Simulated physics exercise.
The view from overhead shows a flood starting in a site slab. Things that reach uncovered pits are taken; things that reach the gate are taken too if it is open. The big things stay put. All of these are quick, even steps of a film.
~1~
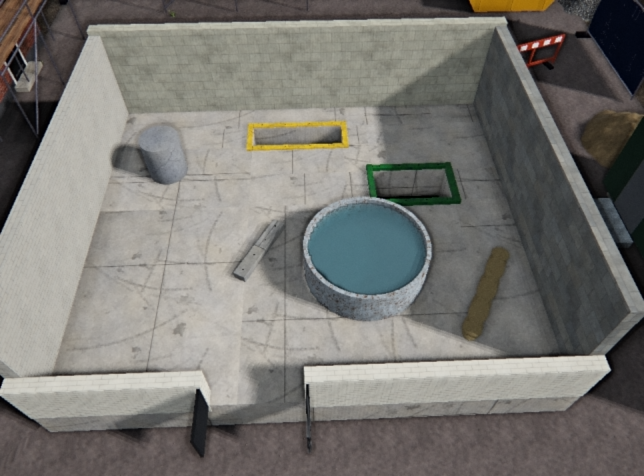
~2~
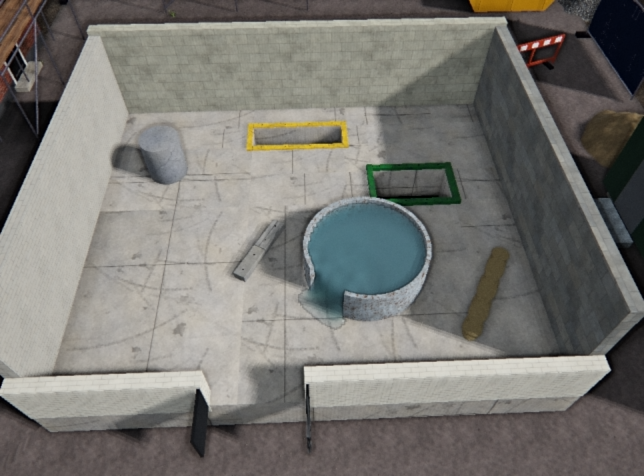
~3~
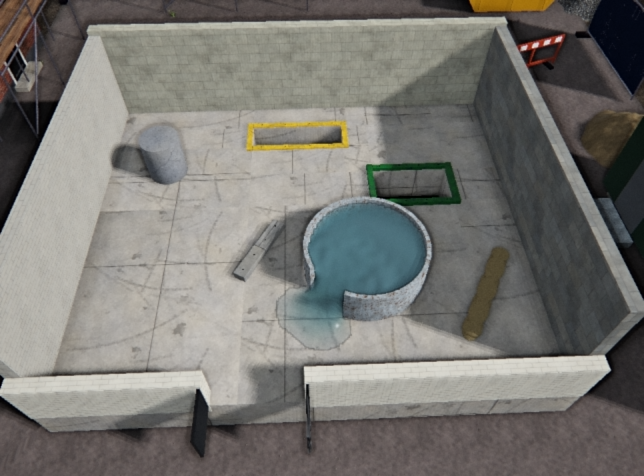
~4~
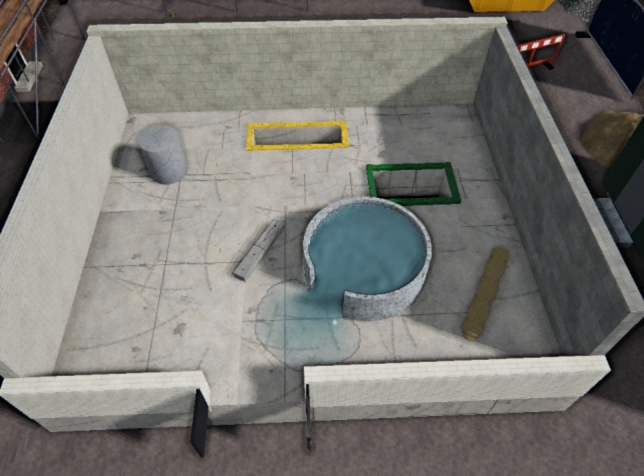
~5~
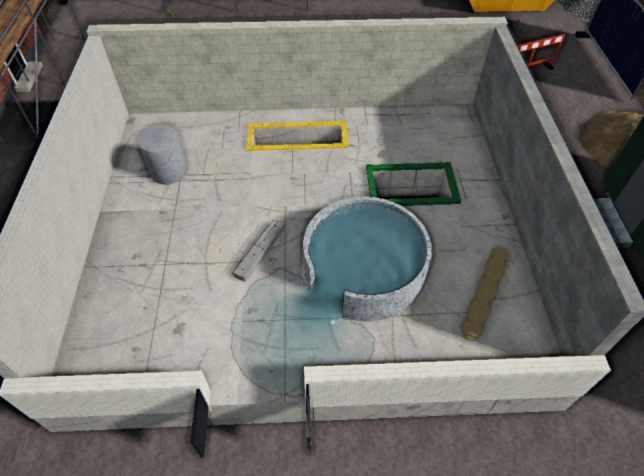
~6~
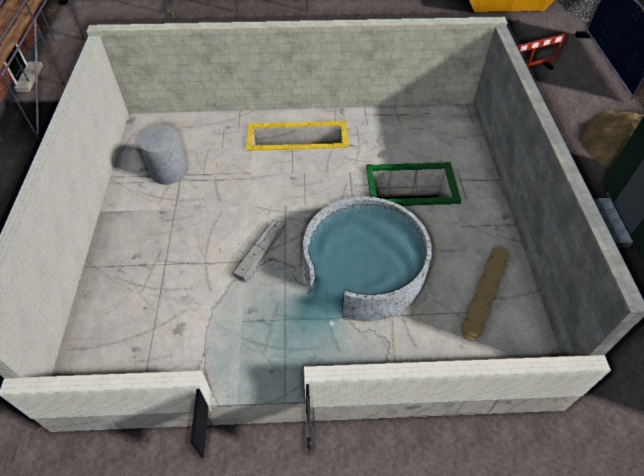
At the start, a round stone tank of still, blue water stands whole on a walled concrete slab. A gap opens in its lower-left side and water pours out, spreading in a widening, thin sheet across the slab to the front wall and the opening there, while the objects around it stay still.
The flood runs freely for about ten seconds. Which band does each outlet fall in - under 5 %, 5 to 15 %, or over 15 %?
At the end, the gate will drain in excess of fifteen per cent, the yellow pit will drain shy of five per cent, the green pit will drain shy of five per cent.
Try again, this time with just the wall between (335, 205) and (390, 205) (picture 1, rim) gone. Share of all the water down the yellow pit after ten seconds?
Approximate share, yellow: 30 in a hundred.
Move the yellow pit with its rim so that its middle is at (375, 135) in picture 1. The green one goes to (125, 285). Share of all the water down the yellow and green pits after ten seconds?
Yellow: 0 %; green: 4 %.
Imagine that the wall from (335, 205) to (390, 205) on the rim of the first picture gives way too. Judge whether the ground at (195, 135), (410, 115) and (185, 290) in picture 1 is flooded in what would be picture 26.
Spot by spot: Soaked through, then soaked through, then unaffected.
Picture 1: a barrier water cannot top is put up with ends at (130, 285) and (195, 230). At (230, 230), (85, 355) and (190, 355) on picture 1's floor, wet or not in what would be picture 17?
In order: Dry; wet; wet.
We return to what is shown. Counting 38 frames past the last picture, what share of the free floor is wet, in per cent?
I'd say close to 45 per cent.
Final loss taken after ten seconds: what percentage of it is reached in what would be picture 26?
It works out at roughly 55 per cent.
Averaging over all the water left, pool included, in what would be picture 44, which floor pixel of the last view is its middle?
Centre point: Around (272, 283).
A moment on, water covers 15 % of the floor; the gate 5 %, the yellow pit 0 %, the green pit 0 %.
Next, water covers 20 % of the floor; the gate 12 %, the yellow pit 0 %, the green pit 0 %.
Then, water covers 30 % of the floor; the gate 20 %, the yellow pit 0 %, the green pit 0 %.
Later, water covers 45 % of the floor; the gate 30 %, the yellow pit 0 %, the green pit 0 %.
In the end, water covers 60 % of the floor; the gate 38 %, the yellow pit 0 %, the green pit 0 %.
